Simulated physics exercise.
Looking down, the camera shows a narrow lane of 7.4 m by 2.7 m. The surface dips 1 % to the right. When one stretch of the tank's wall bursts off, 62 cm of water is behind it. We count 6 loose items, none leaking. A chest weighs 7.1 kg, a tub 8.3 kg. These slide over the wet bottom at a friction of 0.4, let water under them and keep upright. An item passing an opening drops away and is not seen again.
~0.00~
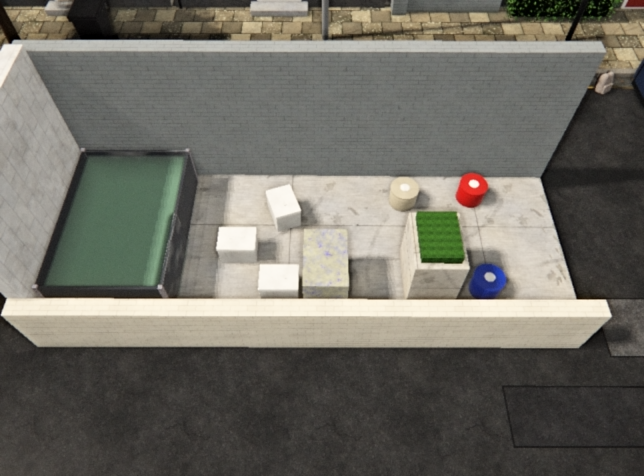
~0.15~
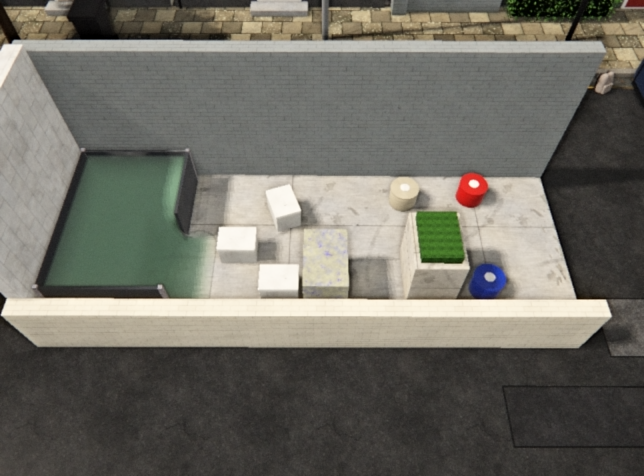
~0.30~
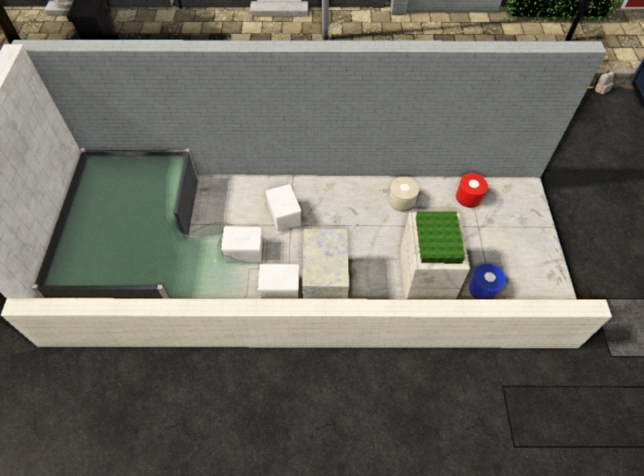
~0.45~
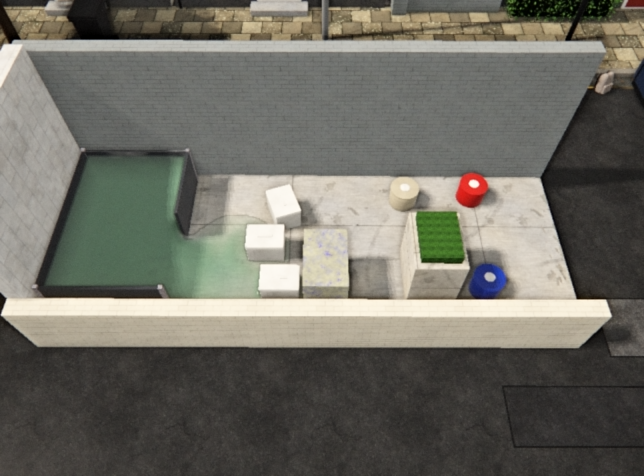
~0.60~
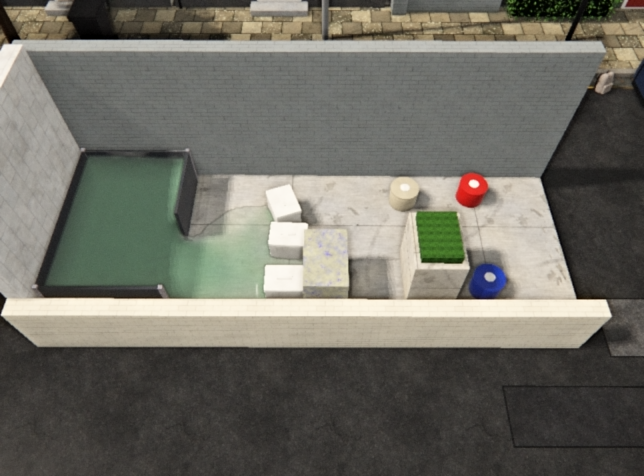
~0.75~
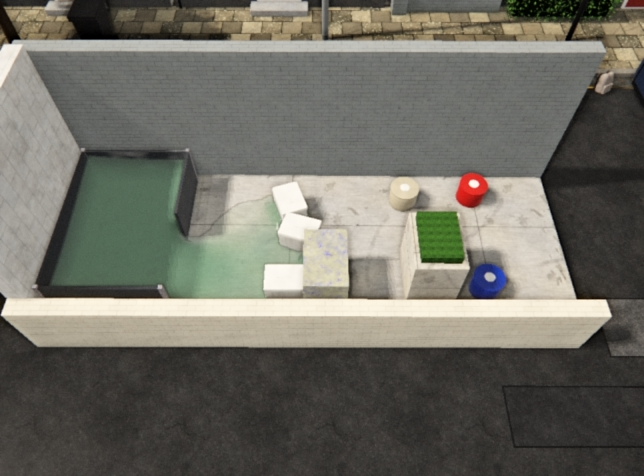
In a narrow walled lane, part of a tank's side broke away and greenish water spread right, pushing one white block against a pale stone block and nudging others, while the colored tubs stayed put.
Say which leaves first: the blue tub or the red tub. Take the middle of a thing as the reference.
The red one.
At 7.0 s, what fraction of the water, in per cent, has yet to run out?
Roughly 70 percent.
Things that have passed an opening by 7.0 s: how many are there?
I make it 5.
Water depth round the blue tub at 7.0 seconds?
The depth there is around 3 cm.
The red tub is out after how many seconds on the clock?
That happens at about 3.0 s.
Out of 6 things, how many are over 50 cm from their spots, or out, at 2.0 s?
Tally: 4.
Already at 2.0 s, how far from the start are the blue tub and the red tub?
About 0 and 0 cm by then.
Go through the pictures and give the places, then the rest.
In the first frame, the blue tub at (490, 277), on the bottom; the red tub at (474, 184), on the bottom; water covers 3.7 m2; 0 of 6 have shifted.
In the second frame, the blue tub at (490, 277) rests on the ground; the red tub at (474, 184), on the bottom; 4.4 m2 under water; 0 of 6 have shifted.
In the third frame, the blue tub at (490, 277) rests on the ground; the red tub at (474, 184) rests on the ground; water covers 5.2 m2; 1 of 6 have shifted.
In the fourth frame, the blue tub at (490, 277) rests on the ground; the red tub at (474, 184), on the bottom; water covers 6.0 m2; 1 of 6 have shifted.
In the fifth frame, the blue tub at (490, 277), on the bottom; the red tub at (474, 184) rests on the ground; 6.8 m2 under water; 2 of 6 have shifted.
In the sixth frame, the blue tub at (490, 277), on the bottom; the red tub at (474, 184), on the bottom; 7.4 m2 under water; 3 of 6 have shifted.
After 2.0 s the blue tub is near (490, 277), 0.0 m from its start, aground; the red tub is near (474, 184), 0.0 m from its start, aground; 0 of 6 are out; 3 afloat.
After 4.5 s the blue tub is near (490, 277), 0.0 m from its start, aground; the red tub has gone out (at 3.0 s); 5 of 6 are out; 0 afloat.
After 7.0 s the blue tub is near (490, 277), 0.0 m from its start, aground; the red tub has gone out (at 3.0 s); 5 of 6 are out; 0 afloat.
After 10.0 s the blue tub is near (490, 277), 0.0 m from its start, aground; the red tub has gone out (at 3.0 s); 5 of 6 are out; 0 afloat.
